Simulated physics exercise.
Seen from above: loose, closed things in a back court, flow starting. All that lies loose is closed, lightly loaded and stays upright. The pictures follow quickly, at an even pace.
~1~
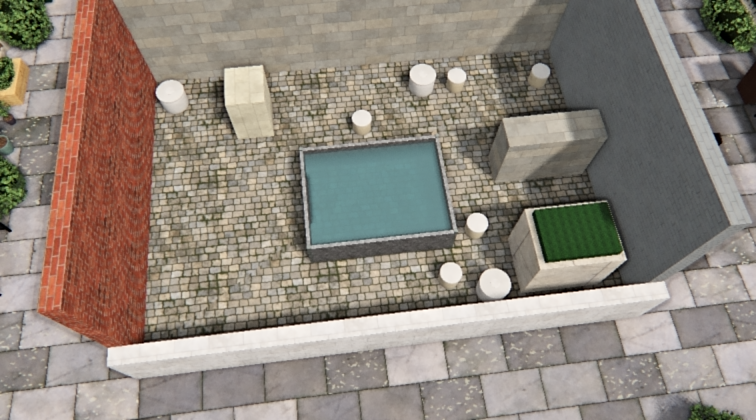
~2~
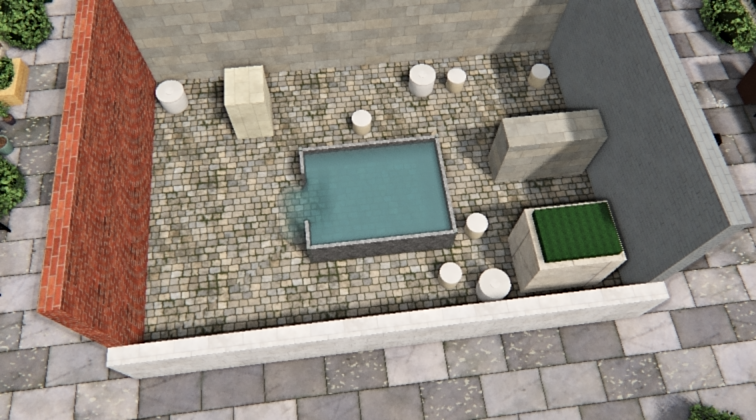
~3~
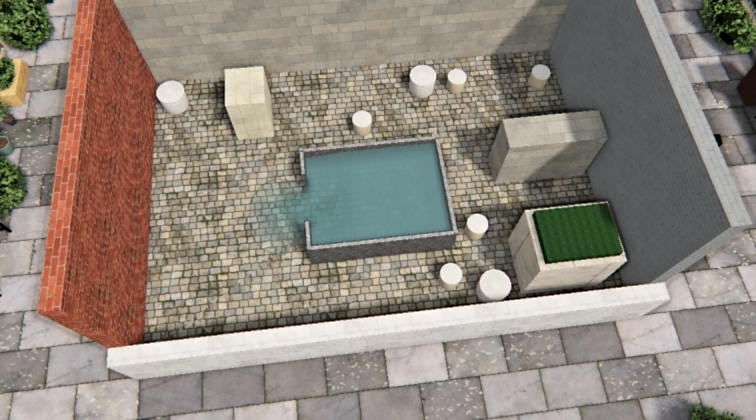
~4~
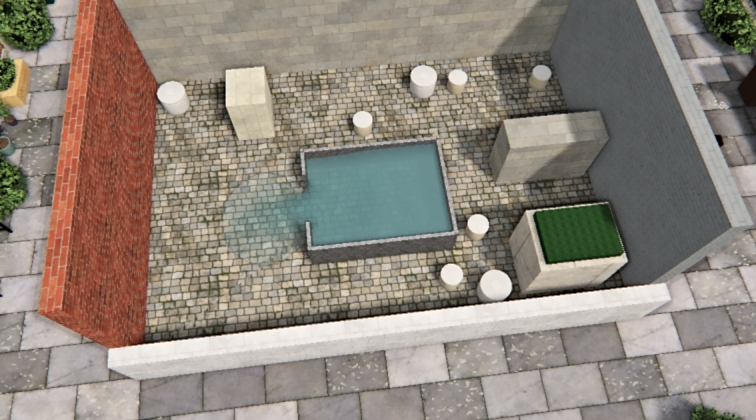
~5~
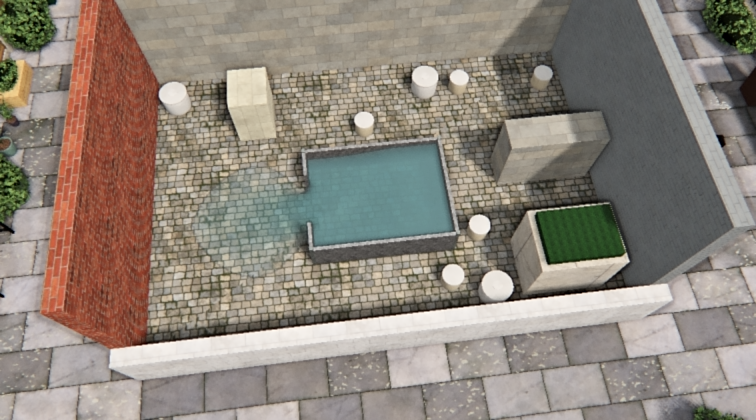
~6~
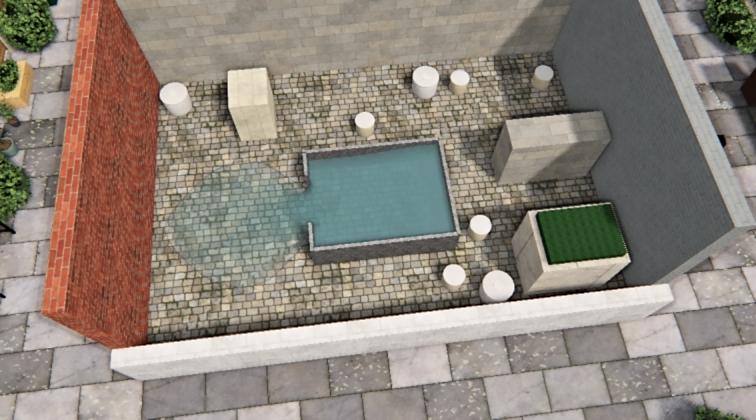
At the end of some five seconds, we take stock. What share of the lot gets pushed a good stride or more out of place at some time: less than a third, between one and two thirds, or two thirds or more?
Less than a third.
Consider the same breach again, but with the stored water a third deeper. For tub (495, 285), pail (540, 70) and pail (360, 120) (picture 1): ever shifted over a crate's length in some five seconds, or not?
Well, one by one: Not carried that far, not carried that far, not carried that far.
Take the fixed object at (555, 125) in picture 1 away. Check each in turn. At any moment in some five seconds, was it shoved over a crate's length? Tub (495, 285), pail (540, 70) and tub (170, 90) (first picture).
Outcome in listed order - hardly budged, hardly budged, knocked clear.
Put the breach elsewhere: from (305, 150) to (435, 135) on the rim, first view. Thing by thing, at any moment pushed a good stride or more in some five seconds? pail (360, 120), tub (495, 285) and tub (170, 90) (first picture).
Lab note - in sequence: Travelled far enough; did not travel far; travelled far enough.
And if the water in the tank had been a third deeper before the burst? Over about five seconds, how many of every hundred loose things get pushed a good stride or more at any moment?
Around 40 in a hundred.
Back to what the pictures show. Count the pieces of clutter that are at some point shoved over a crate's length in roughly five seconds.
Tally: 1.
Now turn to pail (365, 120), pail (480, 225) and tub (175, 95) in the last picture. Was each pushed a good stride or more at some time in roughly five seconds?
Short of that, short of that, goes that far.
A moment on, 0 of 8 are well off their spots; 0 afloat.
Next, 0 of 8 are well off their spots; 0 afloat.
Later, 1 of 8 are well off their spots; 0 afloat.
In the end, 1 of 8 are well off their spots, and 1 have been at some point; 1 afloat.
